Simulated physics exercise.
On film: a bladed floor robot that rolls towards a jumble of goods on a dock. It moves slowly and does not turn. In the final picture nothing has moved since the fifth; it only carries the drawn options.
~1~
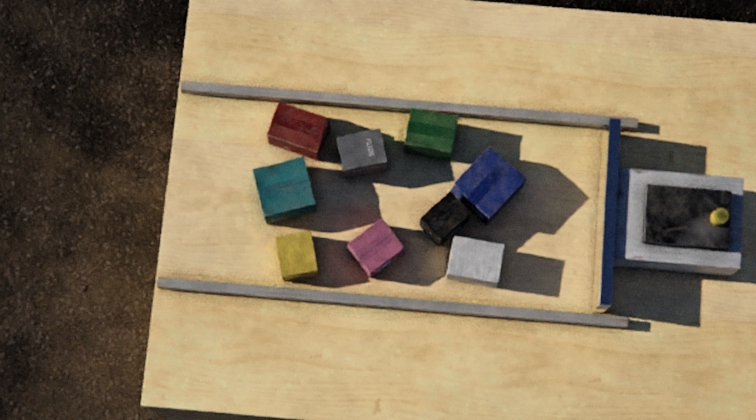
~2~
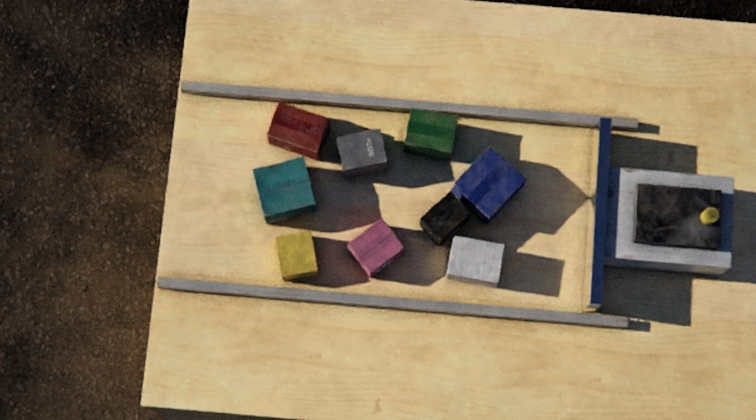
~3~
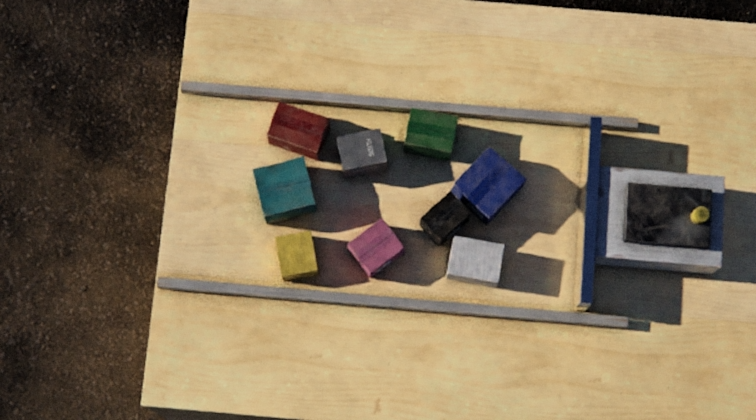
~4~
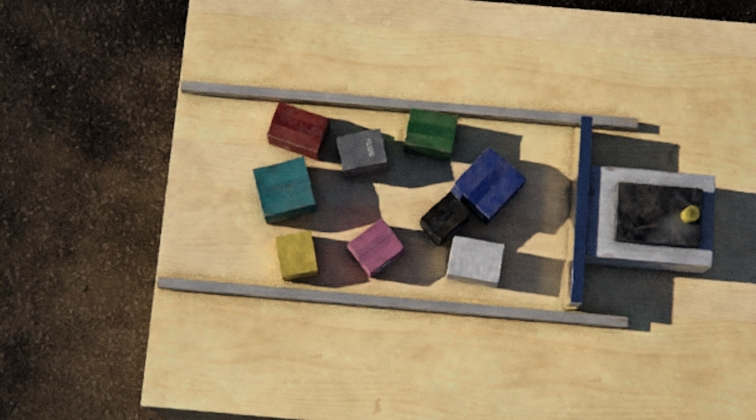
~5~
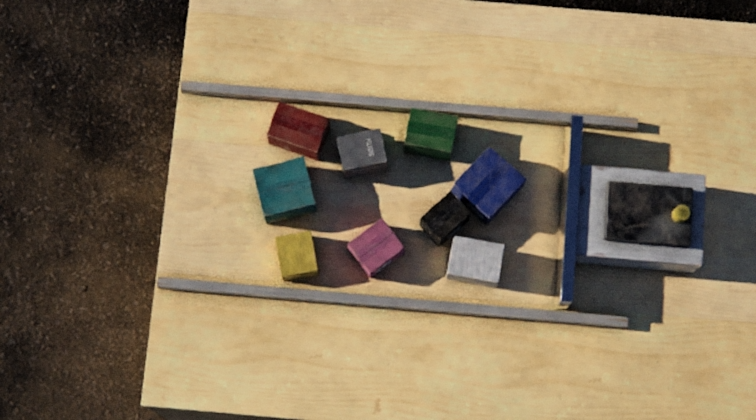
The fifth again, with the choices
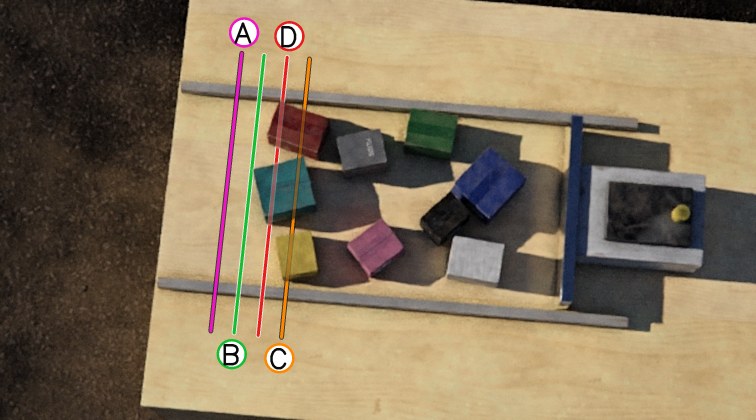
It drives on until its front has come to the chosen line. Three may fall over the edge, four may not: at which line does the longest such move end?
B is the last line within the limit.
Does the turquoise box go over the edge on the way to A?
Yes.
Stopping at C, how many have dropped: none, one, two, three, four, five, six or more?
In all, none.
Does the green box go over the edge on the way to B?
By then, no.
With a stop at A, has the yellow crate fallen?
Yes.
On the marked copy, A at (227, 189); B at (249, 191); C at (296, 195); D at (273, 193).
Following B. Soon after the start, robot (527, 203); pink parcel (352, 265); white crate (418, 268).
Later, robot (411, 194); red box (229, 117); yellow crate (224, 252).
In the end, robot (320, 186); red box over the edge; turquoise box over the edge; three fallen.
As for the rest, A drops six; C is within the limit but short; D is within the limit but short.
